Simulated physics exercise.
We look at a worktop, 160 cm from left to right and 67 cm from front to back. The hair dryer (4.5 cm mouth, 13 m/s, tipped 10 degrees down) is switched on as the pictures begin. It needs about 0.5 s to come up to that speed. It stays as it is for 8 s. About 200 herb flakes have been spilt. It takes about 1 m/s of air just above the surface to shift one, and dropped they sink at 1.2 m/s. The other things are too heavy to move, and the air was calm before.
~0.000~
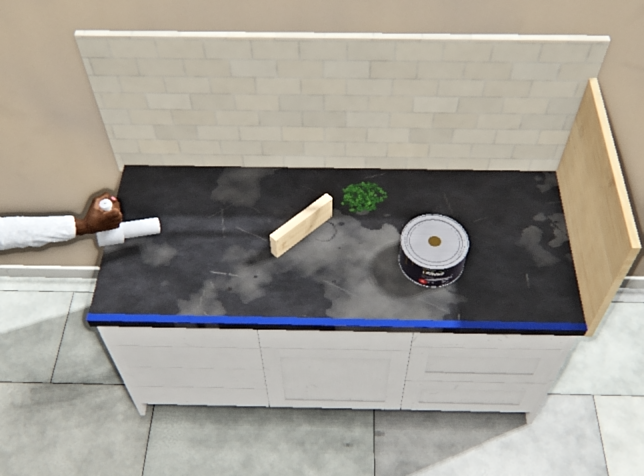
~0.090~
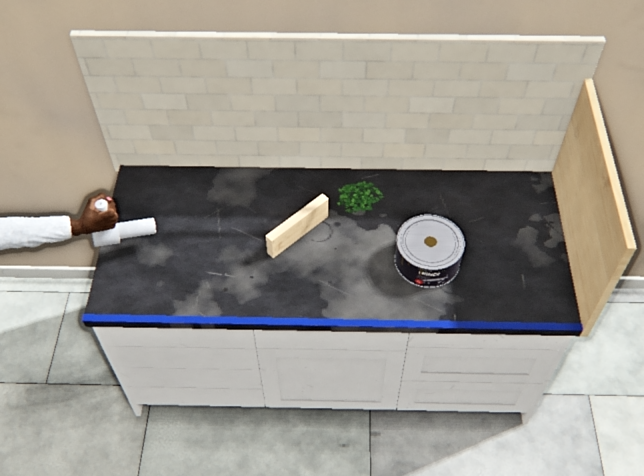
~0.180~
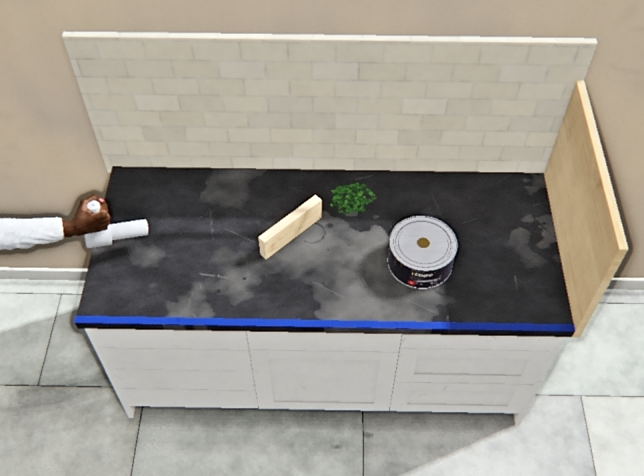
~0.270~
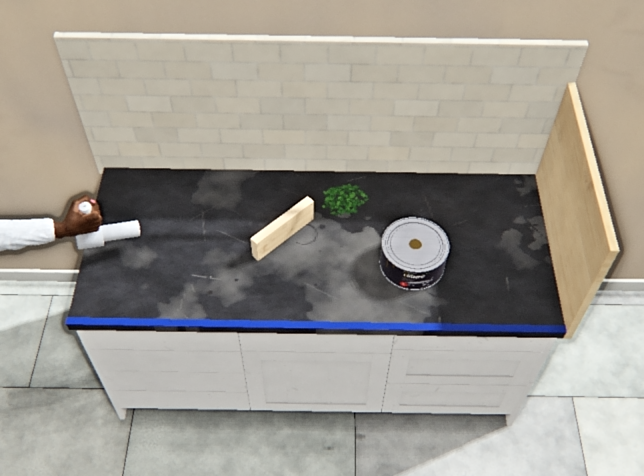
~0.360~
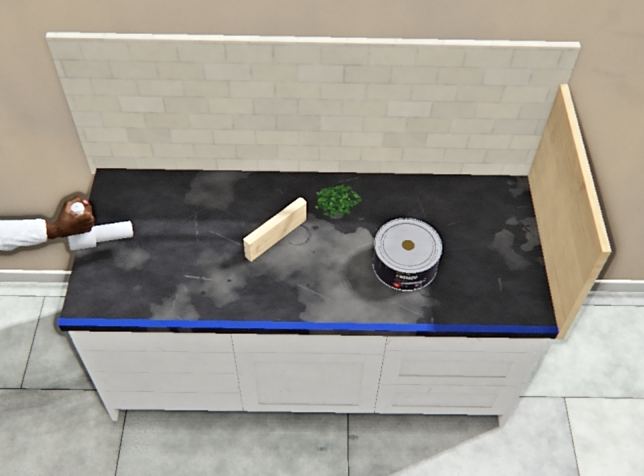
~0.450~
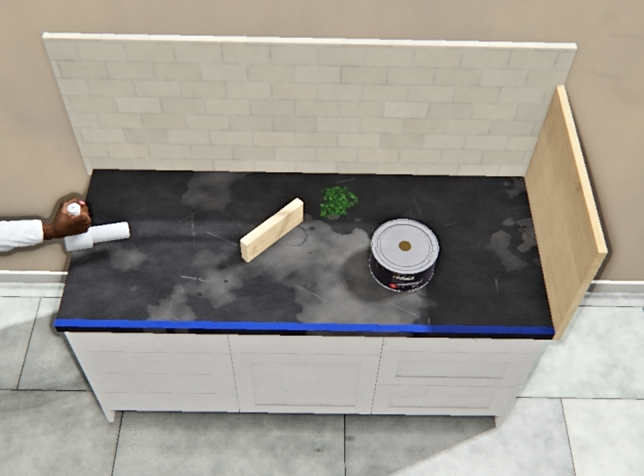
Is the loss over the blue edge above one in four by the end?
Answer: Yes.
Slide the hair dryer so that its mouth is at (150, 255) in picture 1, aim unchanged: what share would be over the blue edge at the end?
In that case some 60 per cent.
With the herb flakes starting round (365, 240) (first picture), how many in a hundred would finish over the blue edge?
In that case some 0 per cent.
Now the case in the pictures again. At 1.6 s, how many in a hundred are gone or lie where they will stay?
Near 30 %.
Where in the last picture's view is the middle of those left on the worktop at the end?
At about (468, 228).
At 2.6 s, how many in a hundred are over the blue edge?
About 40 %.
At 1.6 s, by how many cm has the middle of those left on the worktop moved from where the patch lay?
About 45 cm.
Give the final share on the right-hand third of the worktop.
Some 40 per cent.
After 1.6 s, 34 % are over the blue edge; the middle of those still in play is near (467, 228); 31 % have settled or left.
After 2.6 s, 42 % are over the blue edge; the middle of those still in play is near (470, 226); 49 % have settled or left.
After 4.4 s, 49 % are over the blue edge; the middle of those still in play is near (467, 228); 60 % have settled or left.
After 8.0 s, at the end, 54 % are over the blue edge; the middle of those still in play is near (468, 228).
